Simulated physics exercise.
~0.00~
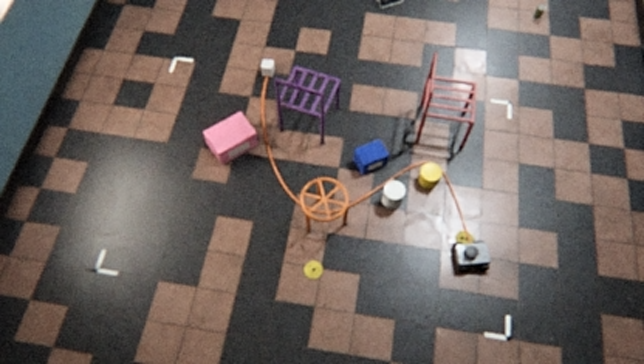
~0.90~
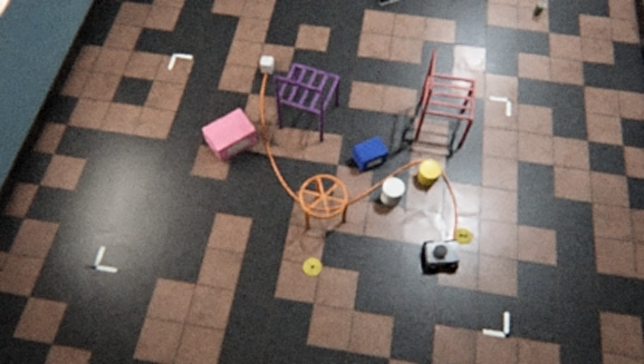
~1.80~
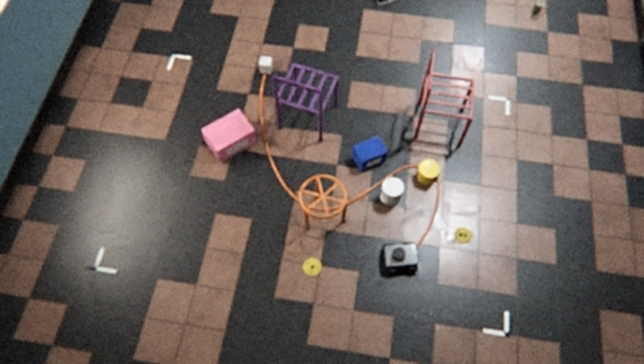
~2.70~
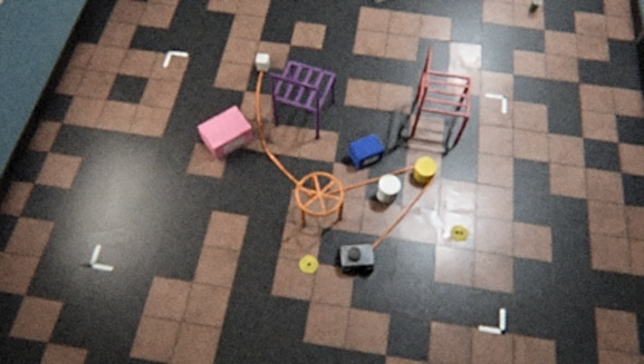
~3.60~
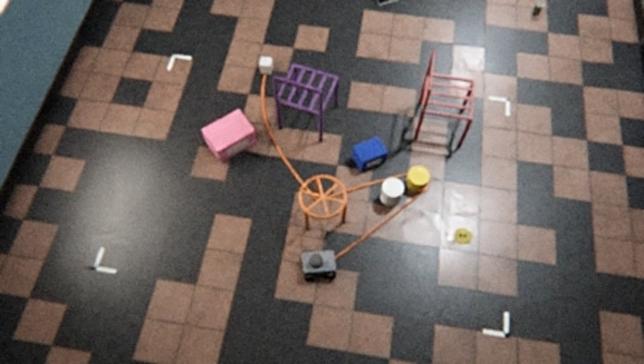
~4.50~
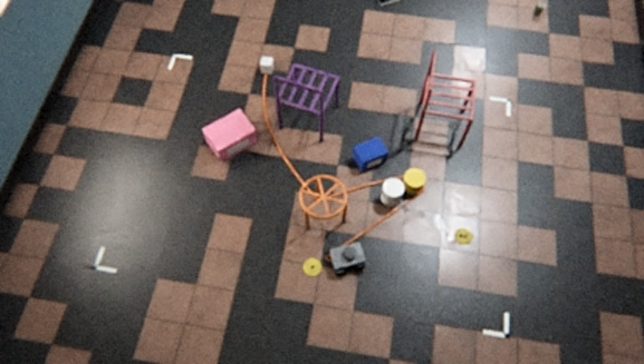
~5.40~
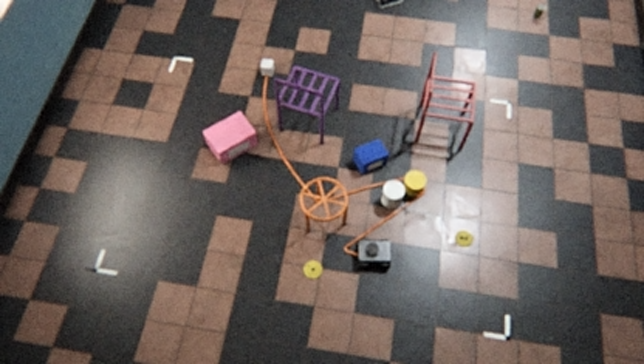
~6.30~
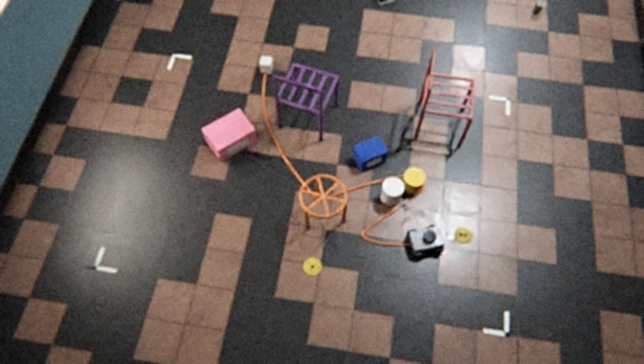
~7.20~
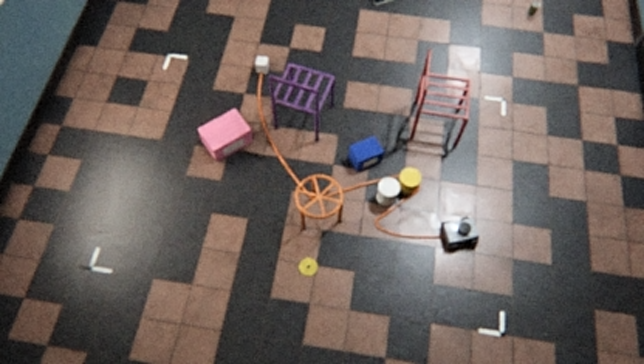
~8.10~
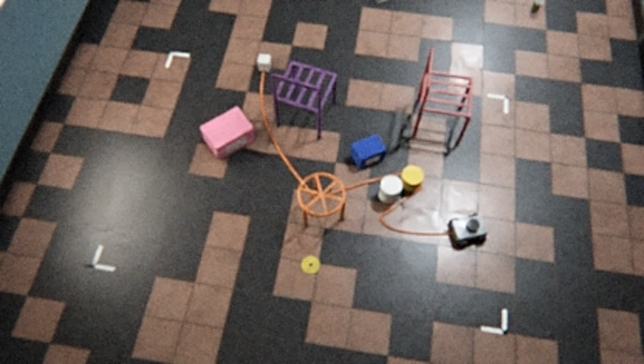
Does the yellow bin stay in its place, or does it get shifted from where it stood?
It gets shifted. The yellow bin slides a short way left, ending up close beside the white bucket.
A small dark cart trailing an orange cord rolled left across the tiled floor toward a yellow mark, the cord dragging the yellow bin slightly toward the white bucket, then it headed back right and ended near its start with the cord slack.
